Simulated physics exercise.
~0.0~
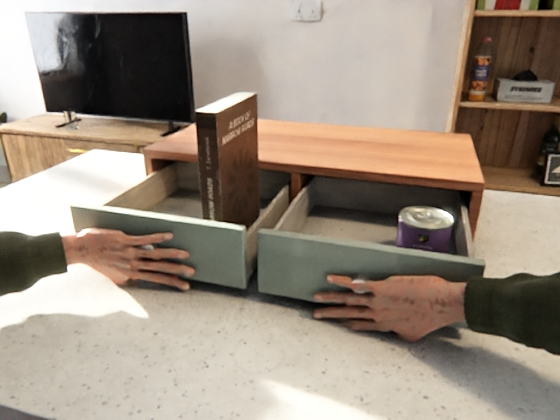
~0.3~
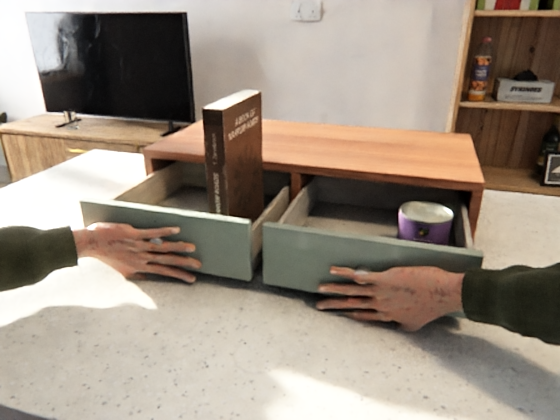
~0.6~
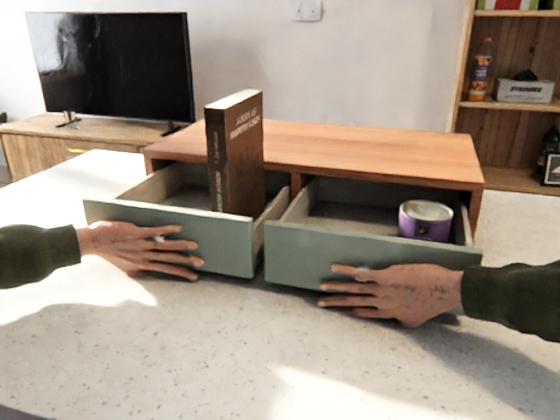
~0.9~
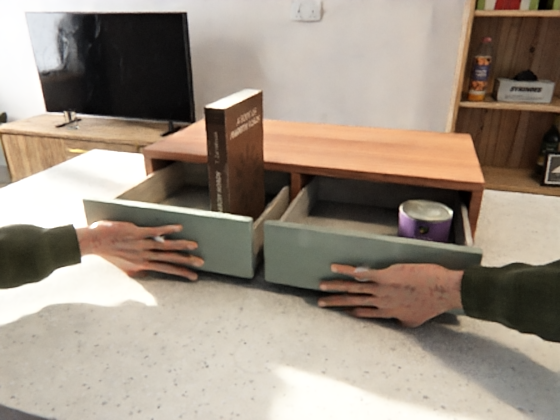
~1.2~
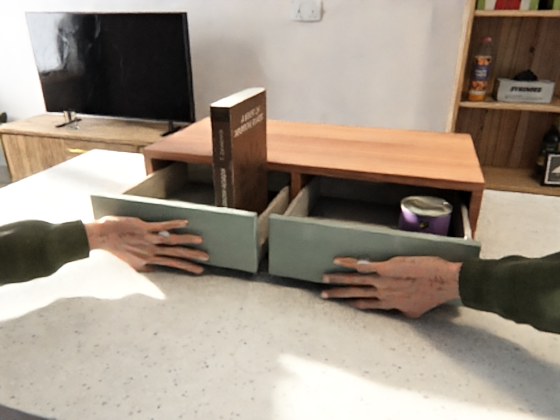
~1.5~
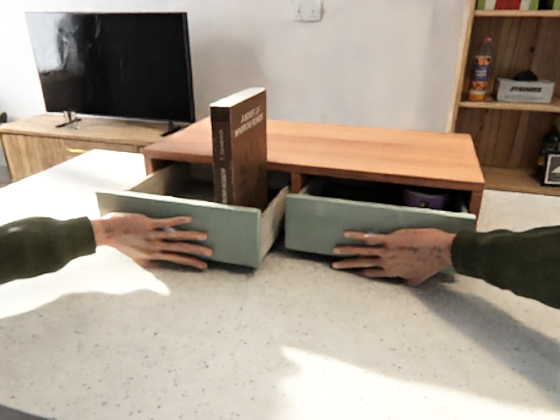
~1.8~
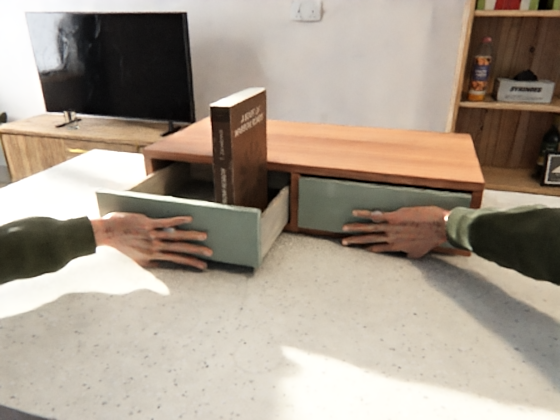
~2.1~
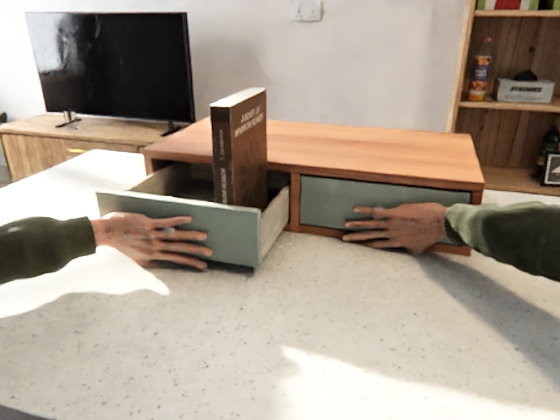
On a pale speckled tabletop, two hands pushed the green drawers of a wooden chest inward, the left holding an upright brown book and the right a purple pot; the left drawer stopped partway, still ajar, while the right one slid completely shut.
